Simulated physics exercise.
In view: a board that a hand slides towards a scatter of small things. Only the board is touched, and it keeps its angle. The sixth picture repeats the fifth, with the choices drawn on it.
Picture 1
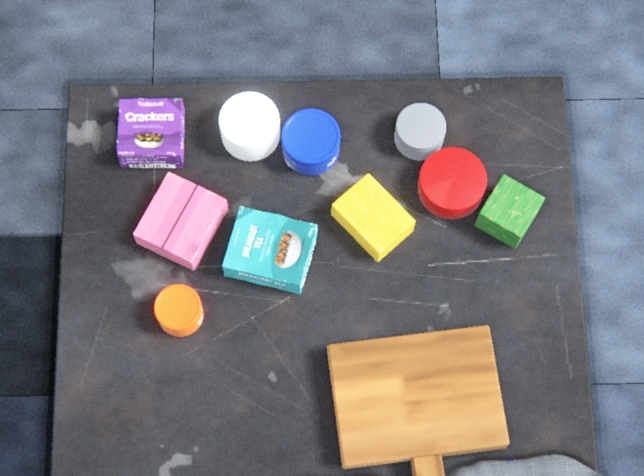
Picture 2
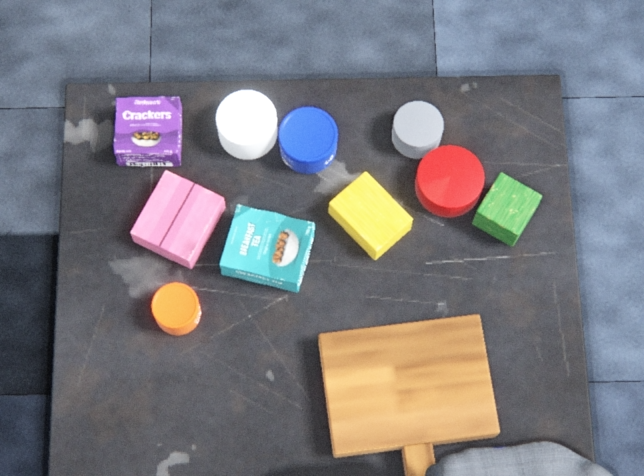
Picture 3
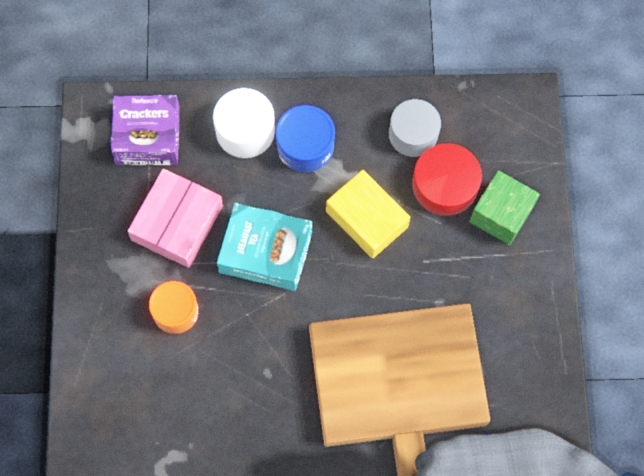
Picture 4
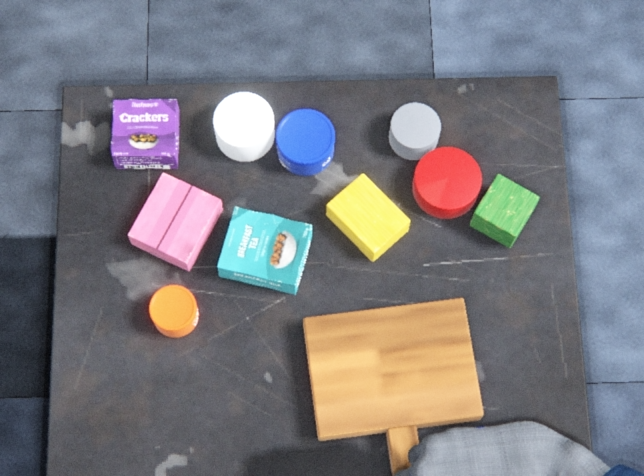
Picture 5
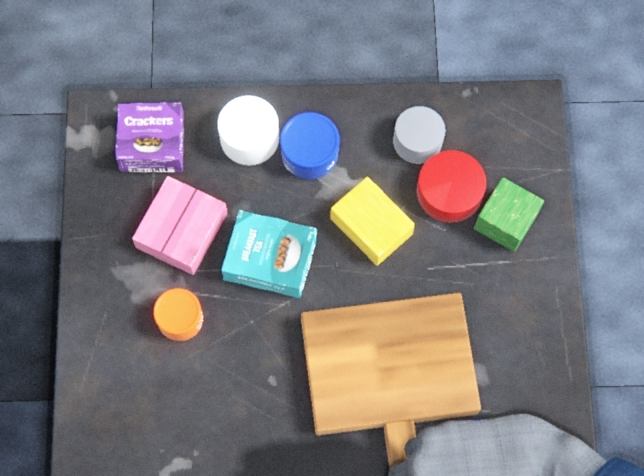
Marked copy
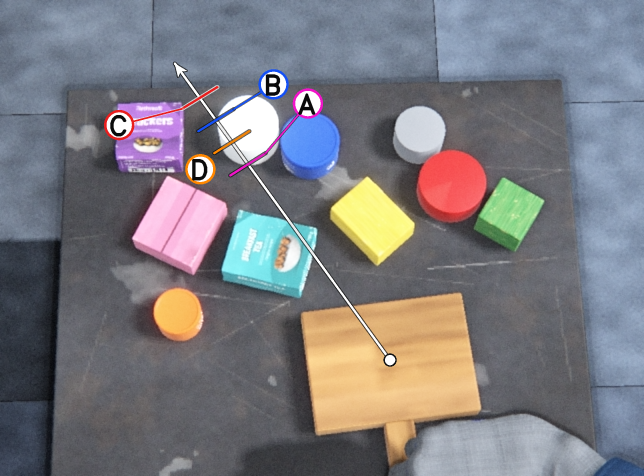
A wooden paddle-shaped board lies at the lower right of a dark, scratched tabletop, seen from above against blue-grey floor tiles. Above it are purple crackers, white, blue, grey and red round tins, yellow and green blocks, with a pink box, turquoise packet and orange jar leftward. A grey-sleeved arm slides the board slightly up and left, slowing, while the view shifts faintly and the other things stay put.
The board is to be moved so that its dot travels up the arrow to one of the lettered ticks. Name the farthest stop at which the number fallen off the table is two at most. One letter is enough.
It can go as far as A.
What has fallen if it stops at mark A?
The white pot.
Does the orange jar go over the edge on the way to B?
No.
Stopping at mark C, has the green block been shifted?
By then, no.
On the marked copy, A at (248, 164); B at (216, 120); C at (200, 98); D at (232, 142); the arrow from (390, 360) to (175, 64); the white dot at (390, 360).
Following A. Soon after the start, board (336, 292); yellow block (367, 194); turquoise packet (264, 211).
Later, board (285, 221); white pot (241, 82); blue jar (307, 102).
In the end, board (249, 170); white pot over the edge; blue jar (303, 82); one fallen.
As for the rest, B drops three; C drops three; D drops three.
